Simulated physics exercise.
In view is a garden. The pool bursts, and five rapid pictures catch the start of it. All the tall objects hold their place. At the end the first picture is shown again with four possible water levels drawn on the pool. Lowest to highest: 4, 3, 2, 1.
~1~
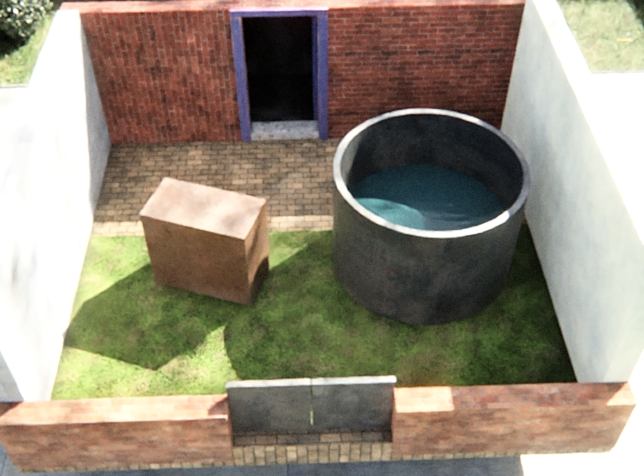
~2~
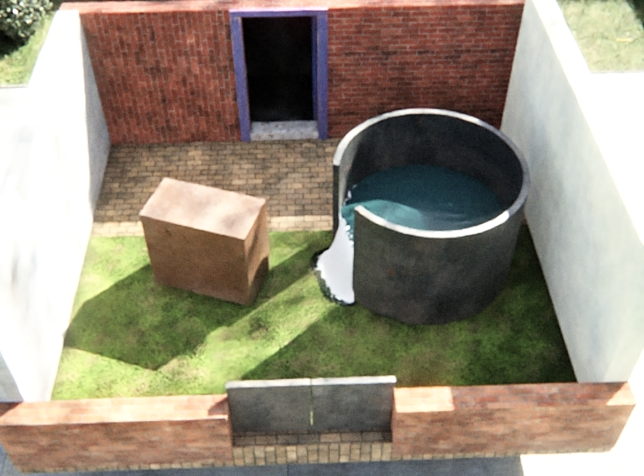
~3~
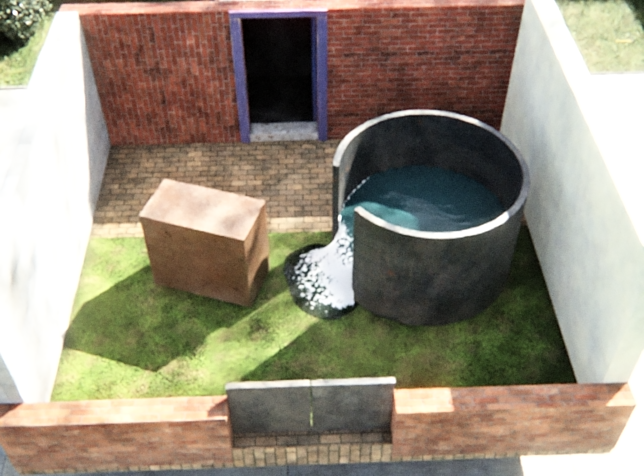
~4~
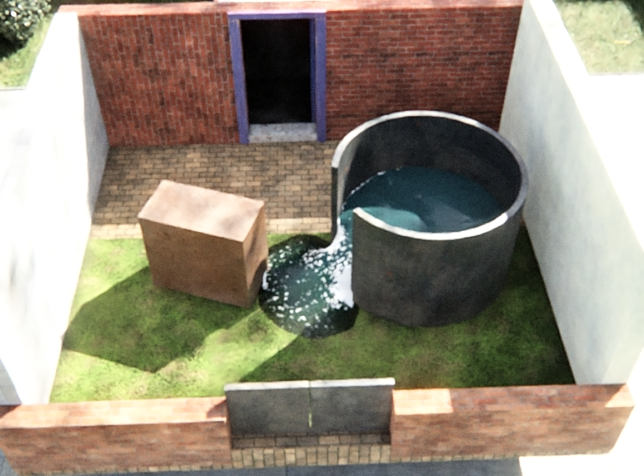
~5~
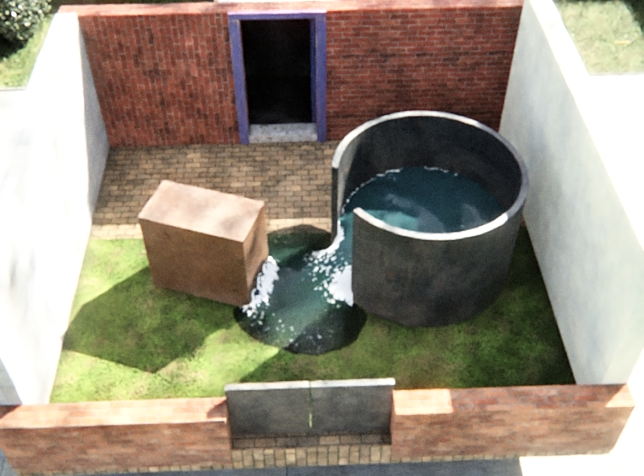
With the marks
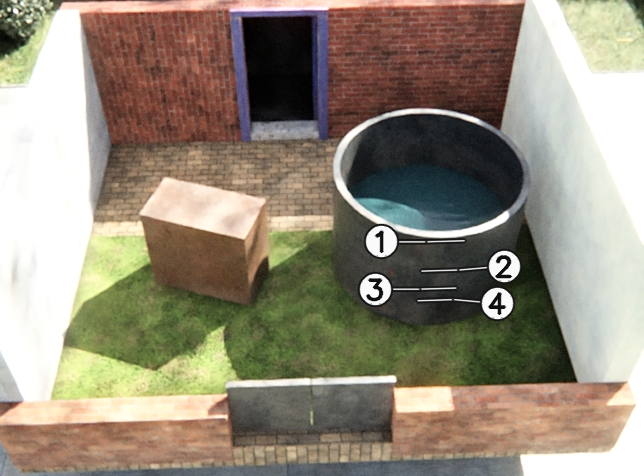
A round grey pool in a walled garden stood full and still, then a gap opened in its left side and water poured out, spreading across the grass to the brown block.
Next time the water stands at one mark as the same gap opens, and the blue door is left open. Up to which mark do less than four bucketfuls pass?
The answer is level 2.
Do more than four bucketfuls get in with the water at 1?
Yes.
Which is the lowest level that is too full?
Here it is level 1.
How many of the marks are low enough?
Three.
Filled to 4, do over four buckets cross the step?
No, not at all.
On the marked copy, 1 at (444, 241); 2 at (440, 270); 3 at (437, 288); 4 at (435, 300); from the bottom up 4, 3, 2, 1.
If 1 is chosen, about 7 bucketfuls get in.
If 2 is chosen, a splash gets over, under a bucket.
If 3 is chosen, nothing gets over.
If 4 is chosen, nothing gets over.
